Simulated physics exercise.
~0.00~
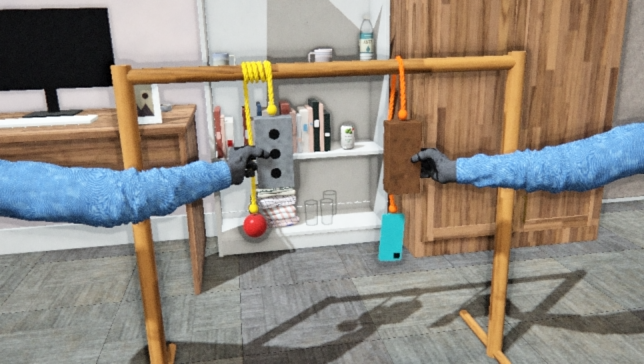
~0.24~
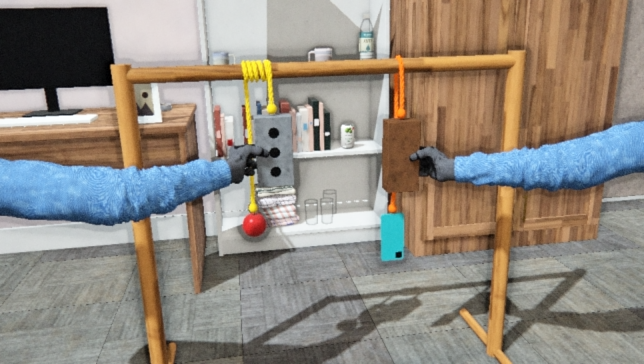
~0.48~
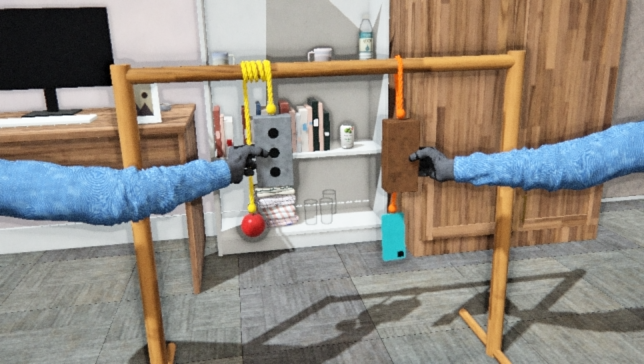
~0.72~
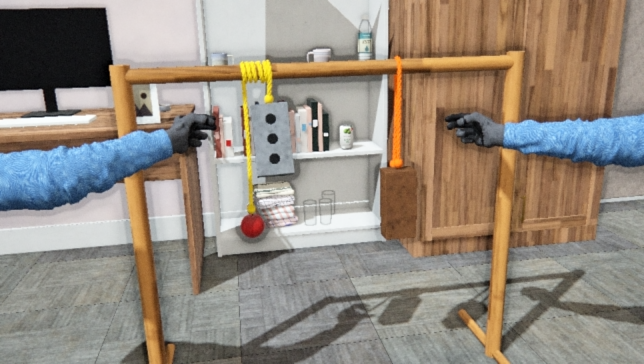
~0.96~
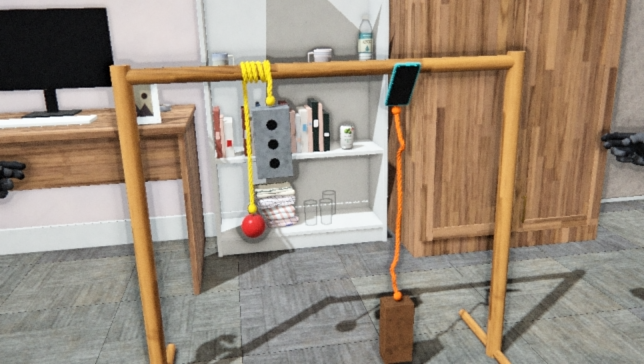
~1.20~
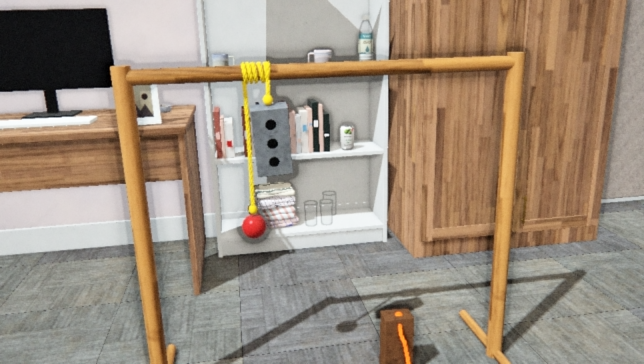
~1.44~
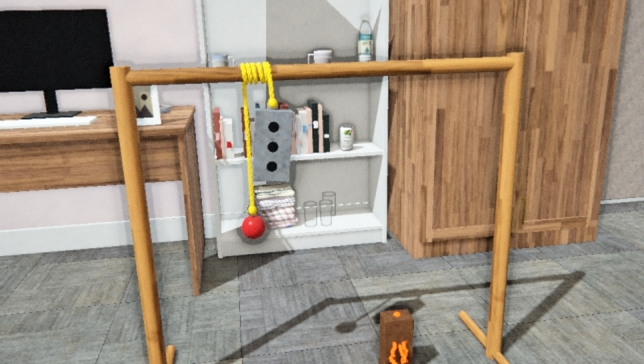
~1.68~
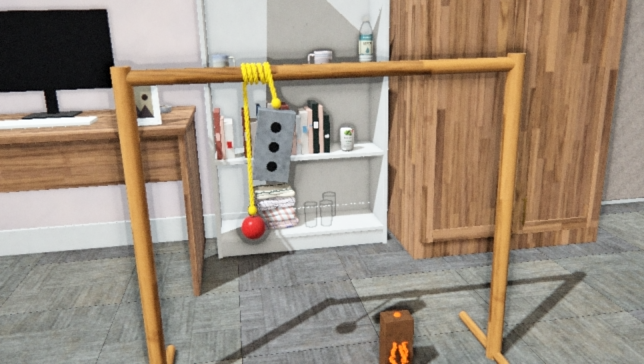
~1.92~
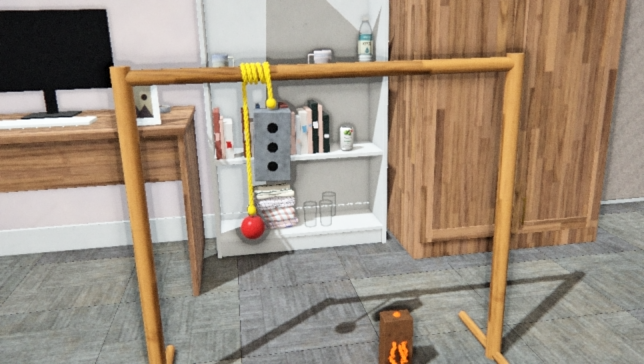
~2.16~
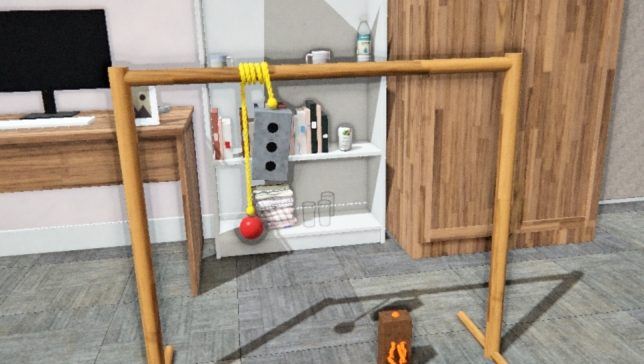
At first, two gloved hands steady a gray paver and a brown brick hanging from a wooden rail, the paver on a yellow rope with a red apple at its other end, the brick on an orange rope with a turquoise phone. The hands let go and draw back, and the brick drops while the paver rises slightly and tilts. The brick falls to the floor as the phone is pulled up to the rail. Then the orange rope comes off the rail and lands by the brick. The paver and apple stay hanging, and the brick rests below.
